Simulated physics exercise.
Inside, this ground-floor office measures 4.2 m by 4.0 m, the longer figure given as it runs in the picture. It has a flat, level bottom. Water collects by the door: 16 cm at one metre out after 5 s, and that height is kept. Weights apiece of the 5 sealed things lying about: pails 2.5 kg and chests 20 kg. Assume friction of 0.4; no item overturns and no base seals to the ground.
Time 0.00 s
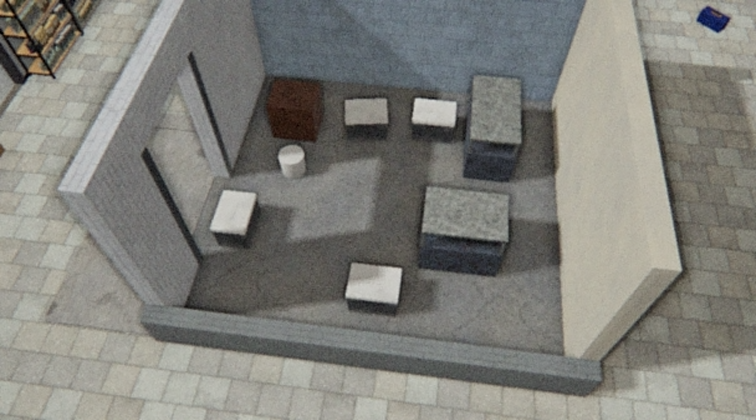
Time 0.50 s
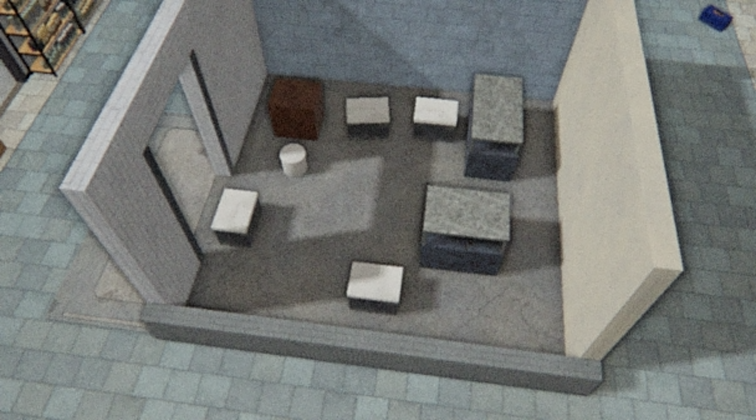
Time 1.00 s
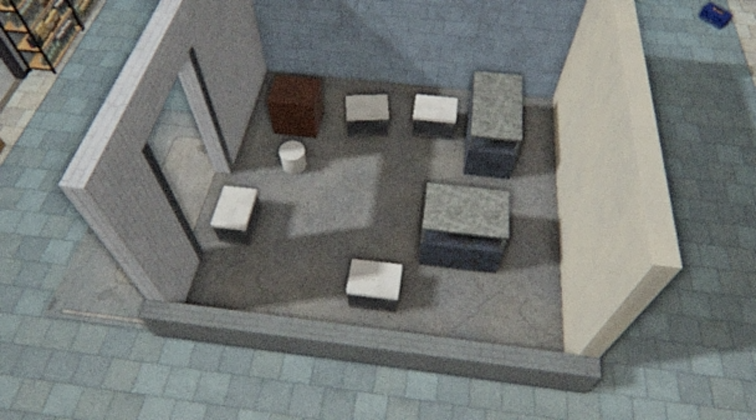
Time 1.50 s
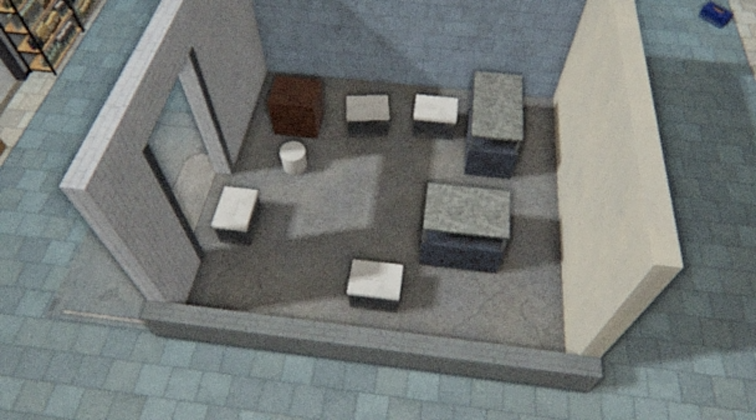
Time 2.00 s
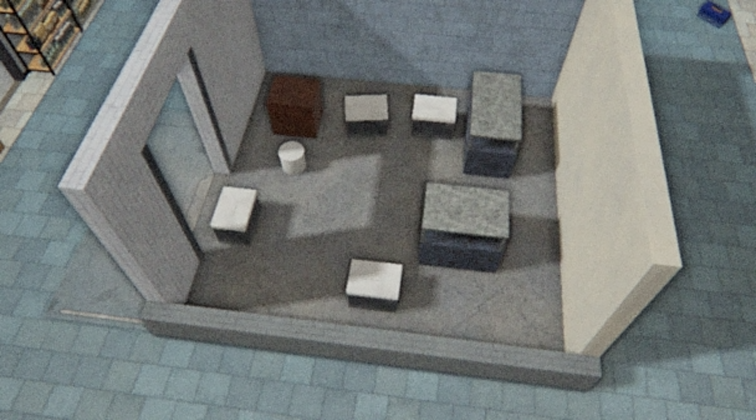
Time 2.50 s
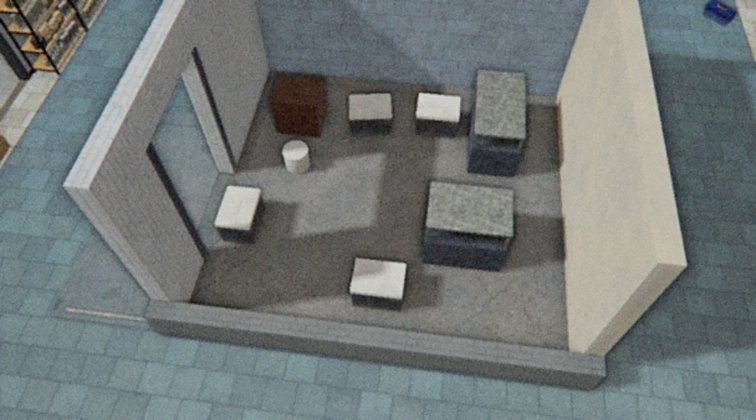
A small roofless room with pale-topped blocks and a dark red box stood still throughout, while the paving around it changed from light beige to blue-green and then spread into the doorway at left.
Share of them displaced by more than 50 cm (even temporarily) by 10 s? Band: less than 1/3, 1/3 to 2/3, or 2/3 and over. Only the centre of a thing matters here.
Going by this, the fraction will be in the middle third.
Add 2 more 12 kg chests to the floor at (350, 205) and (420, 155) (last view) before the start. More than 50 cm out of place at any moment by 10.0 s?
Well, the first one tops the mark, and the second stays inside the mark.
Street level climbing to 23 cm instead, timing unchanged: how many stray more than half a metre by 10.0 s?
I count 4 of them in that case.
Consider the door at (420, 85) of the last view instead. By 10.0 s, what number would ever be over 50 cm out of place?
1.
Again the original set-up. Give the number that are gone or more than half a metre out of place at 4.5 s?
0.
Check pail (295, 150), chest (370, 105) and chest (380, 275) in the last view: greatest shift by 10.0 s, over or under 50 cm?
One by one in that order: Above; below; below.
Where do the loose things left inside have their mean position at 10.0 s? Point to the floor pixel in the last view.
Averaged position, last view: Near pixel (402, 192).
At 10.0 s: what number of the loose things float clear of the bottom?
The number is 1.
After 3.5 s 0 of 5 are over 50 cm from their spots; 0 afloat.
After 4.5 s 0 of 5 are over 50 cm from their spots; 0 afloat.
After 7.0 s 2 of 5 are over 50 cm from their spots; 1 afloat.
After 10.0 s 2 of 5 are over 50 cm from their spots, and 2 have been at some point; 1 afloat.
